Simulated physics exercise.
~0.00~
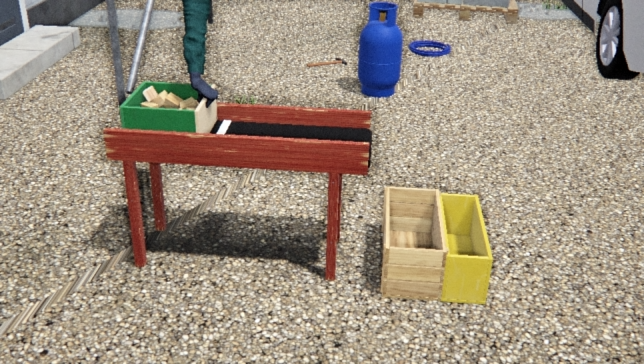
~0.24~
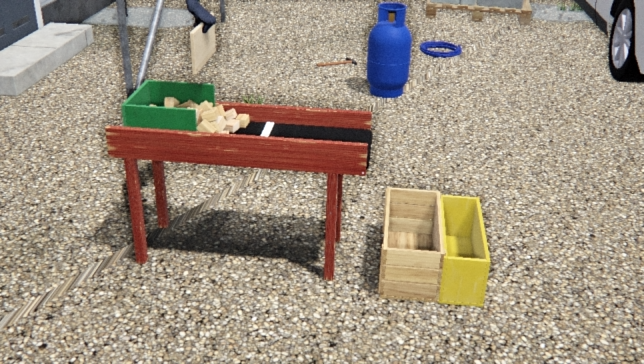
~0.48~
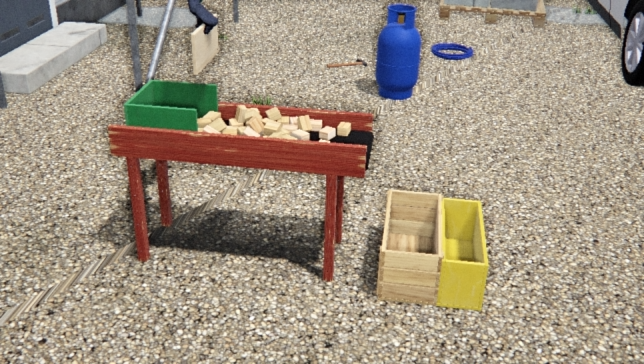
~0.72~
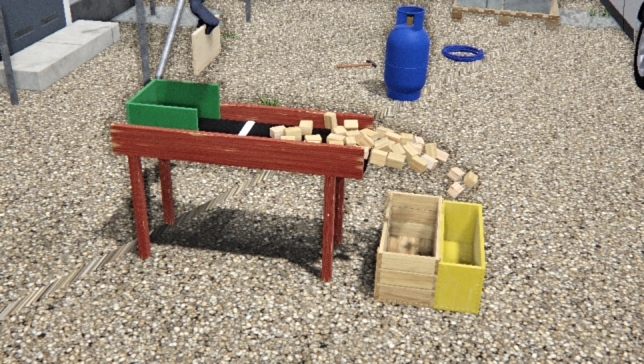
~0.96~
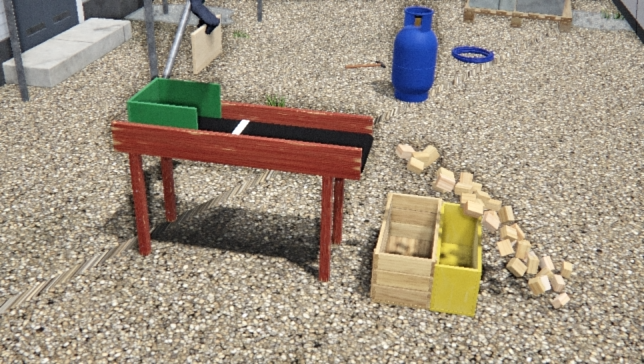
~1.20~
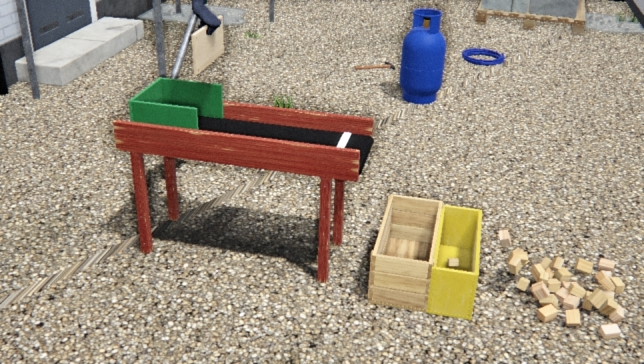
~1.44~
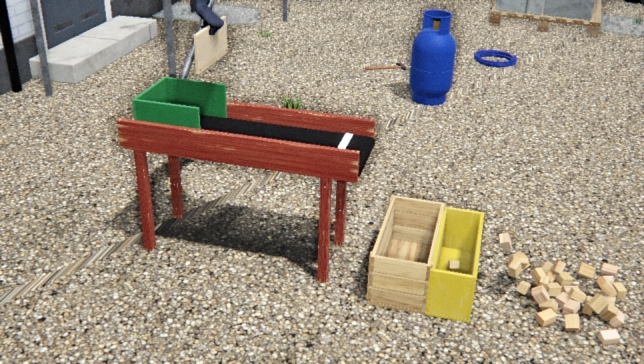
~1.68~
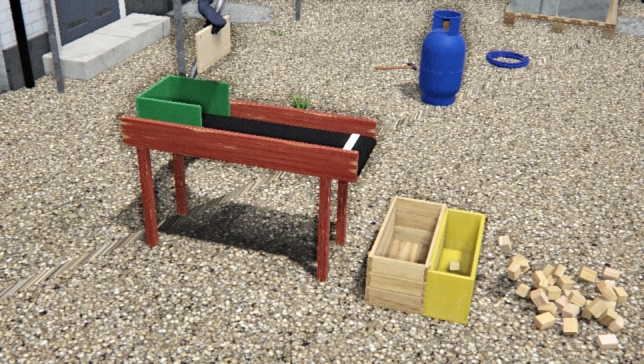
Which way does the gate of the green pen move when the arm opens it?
The gate moves up, clear of the pen, leaving the way open for the wooden blocks.
